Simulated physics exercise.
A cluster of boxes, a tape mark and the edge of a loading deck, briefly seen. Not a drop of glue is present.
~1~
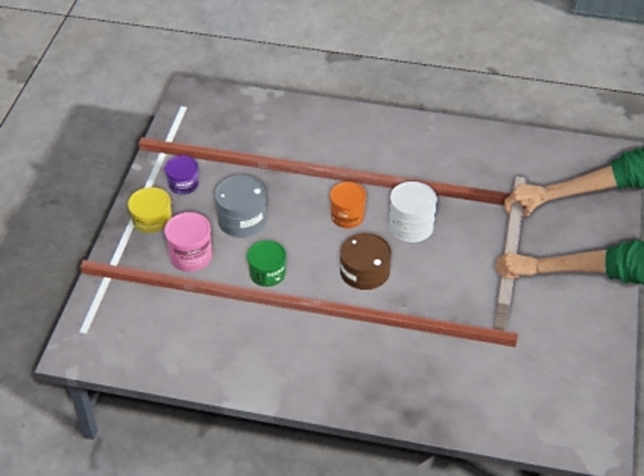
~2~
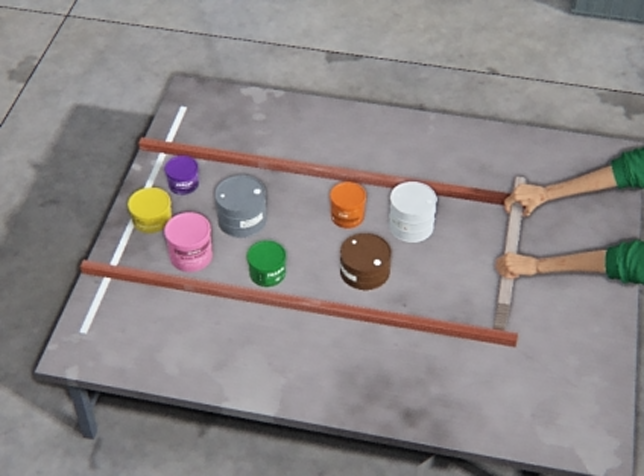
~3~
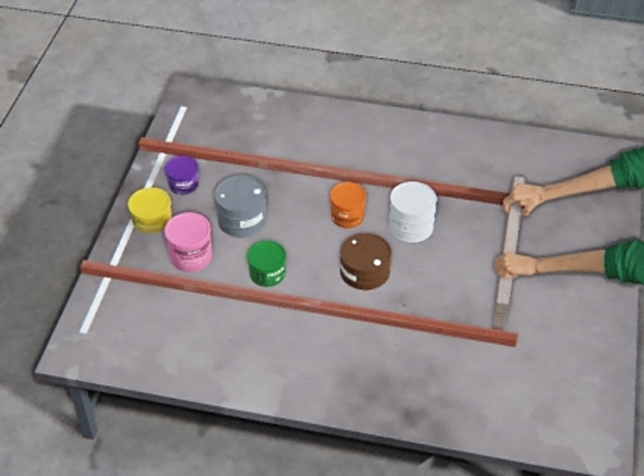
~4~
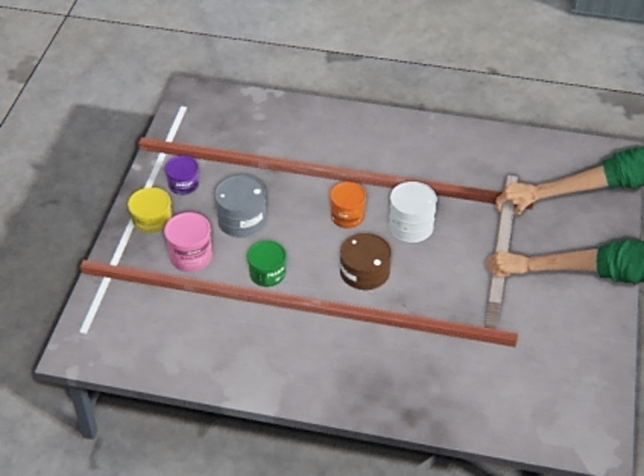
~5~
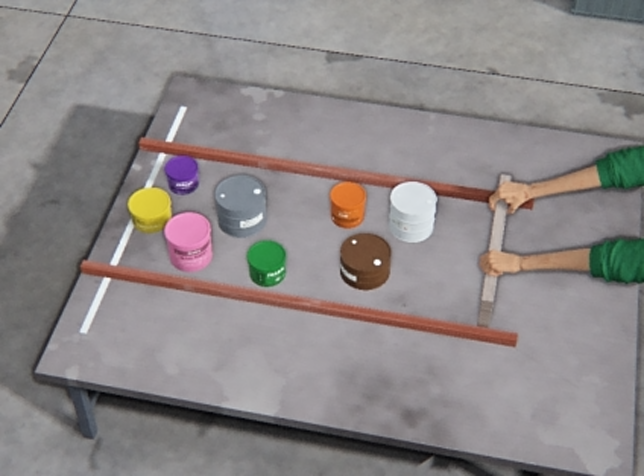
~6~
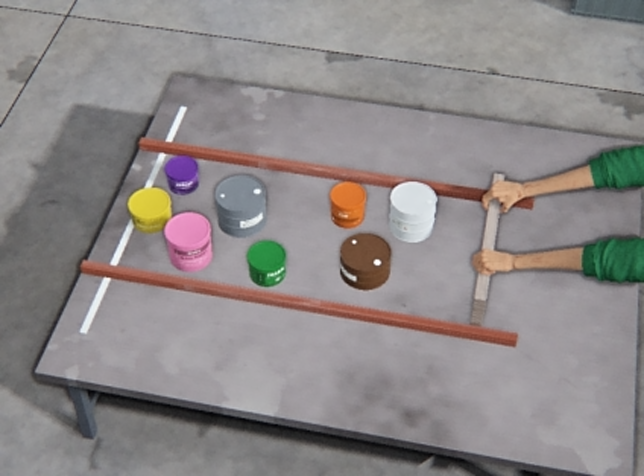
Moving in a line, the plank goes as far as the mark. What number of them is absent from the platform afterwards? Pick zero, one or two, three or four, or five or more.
Five or more of them.
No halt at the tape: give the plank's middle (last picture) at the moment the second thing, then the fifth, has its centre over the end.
Pixels in order: Roughly (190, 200), roughly (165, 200).
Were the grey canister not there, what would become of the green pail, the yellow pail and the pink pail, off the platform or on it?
Result - green pail: Remains in place; yellow pail: Drops; pink pail: Drops.
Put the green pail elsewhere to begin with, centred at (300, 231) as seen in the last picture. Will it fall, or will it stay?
Note: Green pail is safe.
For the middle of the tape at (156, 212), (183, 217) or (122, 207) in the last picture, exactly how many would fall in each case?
The counts: 5, 2 and 8.
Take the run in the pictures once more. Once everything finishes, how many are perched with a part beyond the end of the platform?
Looks like 3 of them.
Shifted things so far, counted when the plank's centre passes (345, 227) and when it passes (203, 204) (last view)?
I count 3 first and 8 after.
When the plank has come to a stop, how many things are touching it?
The count comes out at 3.
A little later, none off yet; yellow pail at rest near (151, 211); purple pail at rest near (183, 176); pink pail at rest near (189, 243).
When it is over, the number that fall off is five or more; down, orange pail, grey canister, pink pail, purple pail and yellow pail.
